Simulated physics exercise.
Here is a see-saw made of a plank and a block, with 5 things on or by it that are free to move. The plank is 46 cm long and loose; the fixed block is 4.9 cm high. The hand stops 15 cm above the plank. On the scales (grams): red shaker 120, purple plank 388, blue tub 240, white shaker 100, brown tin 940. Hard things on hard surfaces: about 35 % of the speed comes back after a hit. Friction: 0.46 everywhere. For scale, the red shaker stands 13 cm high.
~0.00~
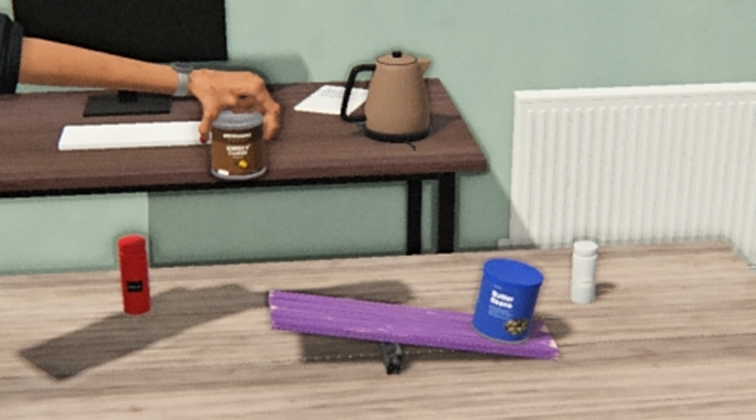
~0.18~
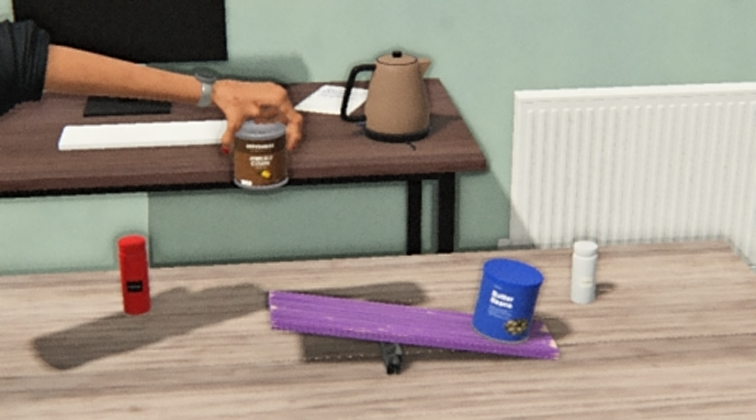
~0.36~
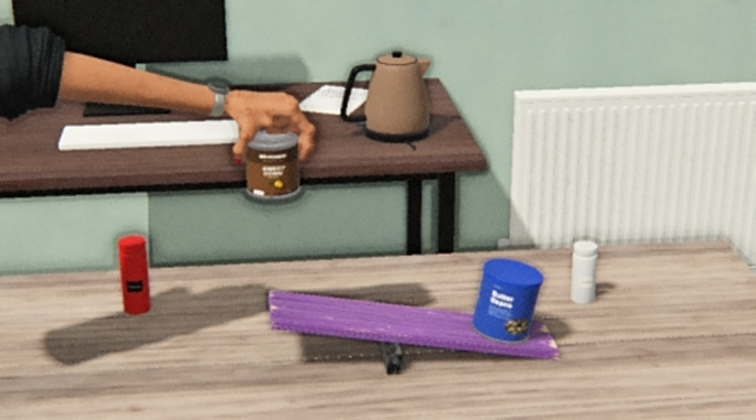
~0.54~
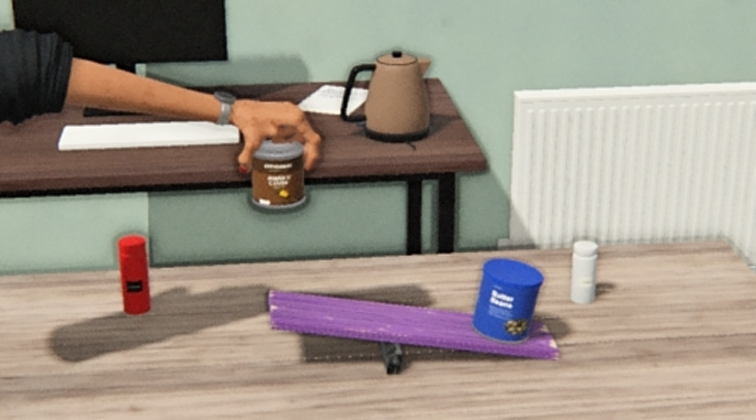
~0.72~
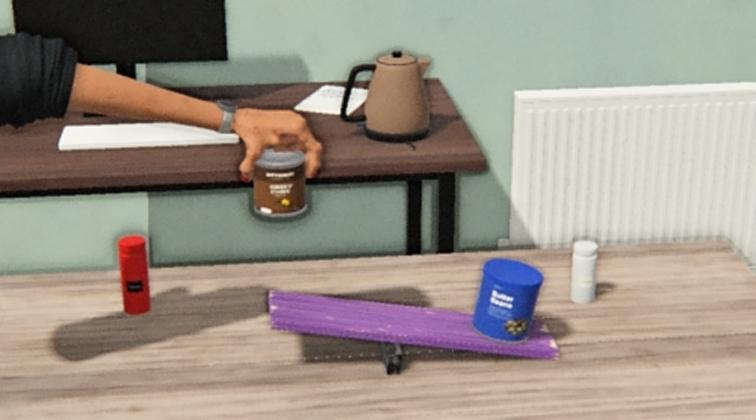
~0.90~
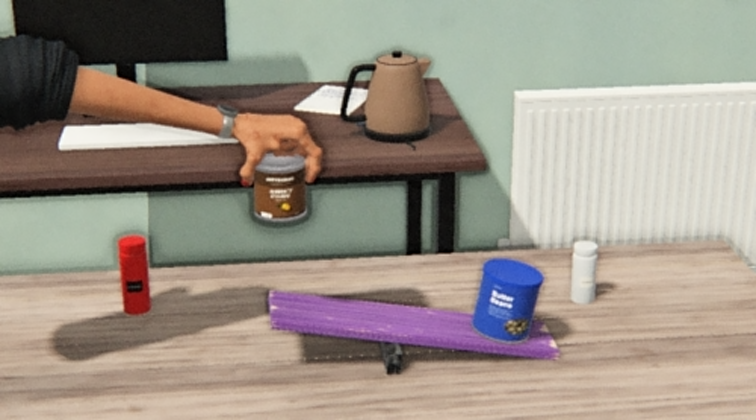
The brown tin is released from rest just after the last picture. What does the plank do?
The plank ends as it began.
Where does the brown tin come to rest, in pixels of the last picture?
Near (207, 342).
By 1.30 s, plank at 11°, tipped the other way; brown tin tilted 17° near (263, 321); blue tub tilted 52°.
By 1.50 s, plank at 3°, tipped the other way; brown tin on its side near (208, 343); blue tub on its side.
When it is over (2.3 s), plank at 10°, leaning as at the start; lying over on the table or plank, brown tin; the other 4 within 4 cm of the start. End places, in pixels of the last picture, brown tin near (207, 343). The plank finishes with the same end low.
